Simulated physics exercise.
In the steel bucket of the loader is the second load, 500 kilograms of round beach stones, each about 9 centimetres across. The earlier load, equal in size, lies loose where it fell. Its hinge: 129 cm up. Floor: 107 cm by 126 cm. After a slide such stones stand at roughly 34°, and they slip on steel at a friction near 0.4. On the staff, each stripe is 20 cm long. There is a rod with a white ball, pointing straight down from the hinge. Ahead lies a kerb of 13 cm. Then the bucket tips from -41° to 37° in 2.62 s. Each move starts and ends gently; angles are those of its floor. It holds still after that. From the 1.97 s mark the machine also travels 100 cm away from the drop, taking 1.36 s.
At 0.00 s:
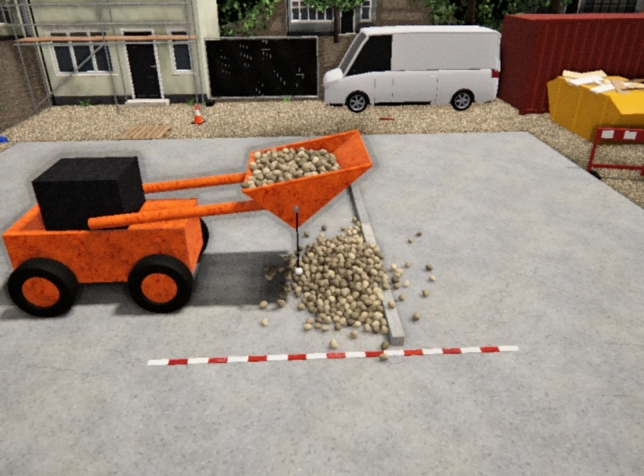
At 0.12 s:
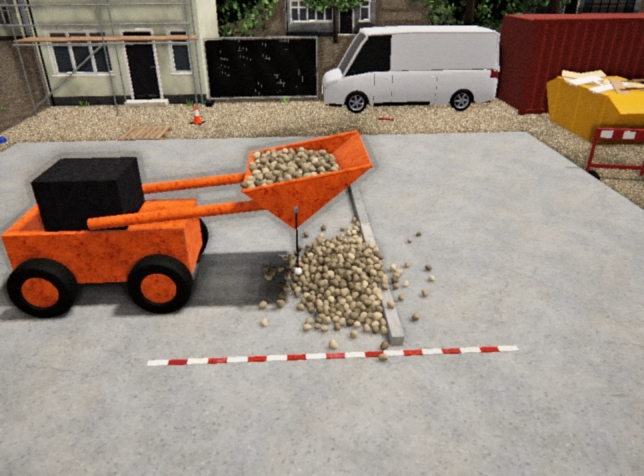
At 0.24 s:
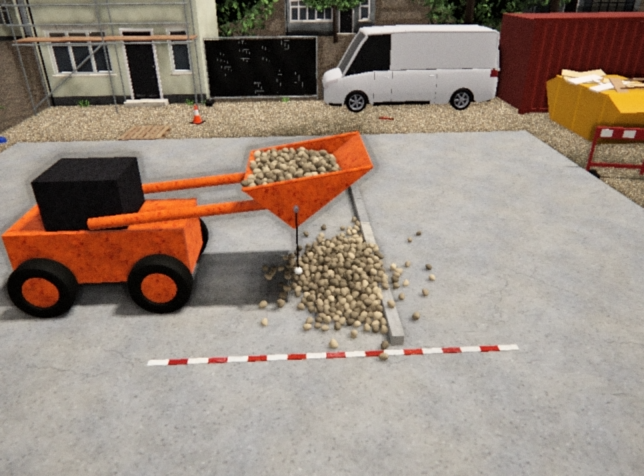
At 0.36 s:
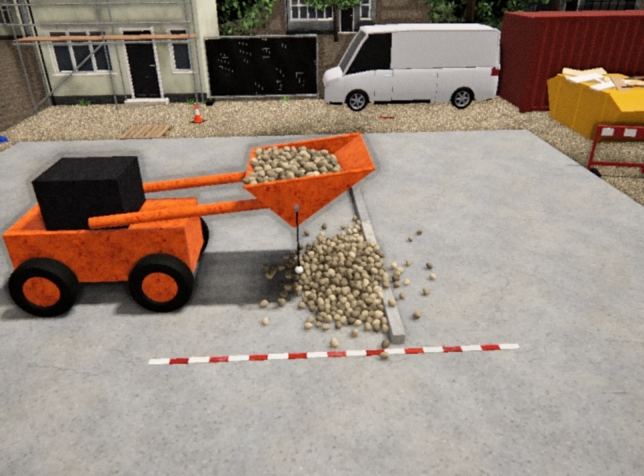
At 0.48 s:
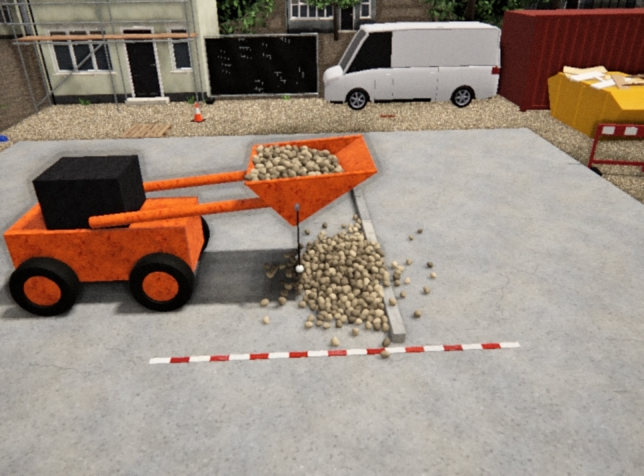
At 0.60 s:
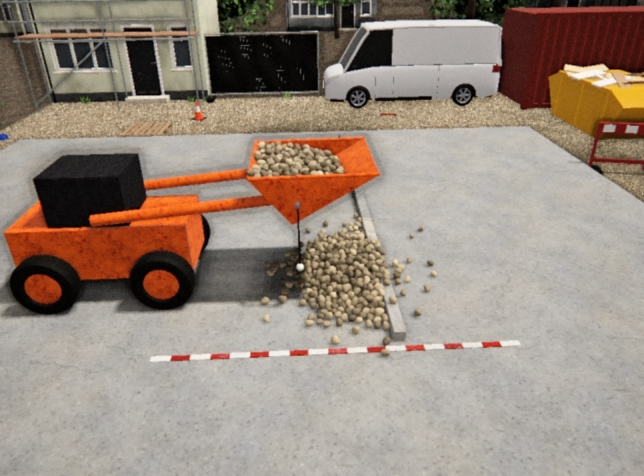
A grey concrete yard edged with gravel is seen from slightly above, with a house, a white van, a red container and a yellow skip behind. On the left stands an orange four-wheeled loader with a black block on top, its raised bucket full of pale stones above a loose heap beside a low kerb. The bucket slowly tilts a little, its front lip lowering slightly, while the loader stays put.
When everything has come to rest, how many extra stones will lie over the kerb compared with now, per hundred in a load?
About 39 per hundred.
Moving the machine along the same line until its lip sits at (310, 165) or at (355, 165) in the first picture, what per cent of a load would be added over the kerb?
Some 0 percent, and then 20 percent.
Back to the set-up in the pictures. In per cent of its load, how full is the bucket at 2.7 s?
0 % still inside.
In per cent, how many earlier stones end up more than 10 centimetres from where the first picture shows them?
Close to 10 in a hundred of them.
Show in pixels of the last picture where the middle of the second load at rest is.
Centre: Approx. (368, 264).
After 2.0 s the floor is at 25°; in per cent of one load, 95 in the bucket, 103 on this side of the kerb, 2 over the kerb; the foremost stones are at (420, 266).
After 2.7 s the floor is at 37°; in per cent of one load, 1 in the bucket, 164 on this side of the kerb, 35 over the kerb; the foremost stones are at (458, 270).
After 3.8 s the floor is at 37°; in per cent of one load, 0 in the bucket, 158 on this side of the kerb, 42 over the kerb; the foremost stones are at (493, 288).
After 6.5 s the floor is at 37°; in per cent of one load, 0 in the bucket, 158 on this side of the kerb, 42 over the kerb; the foremost stones are at (493, 288). Net gain over the kerb, 39.
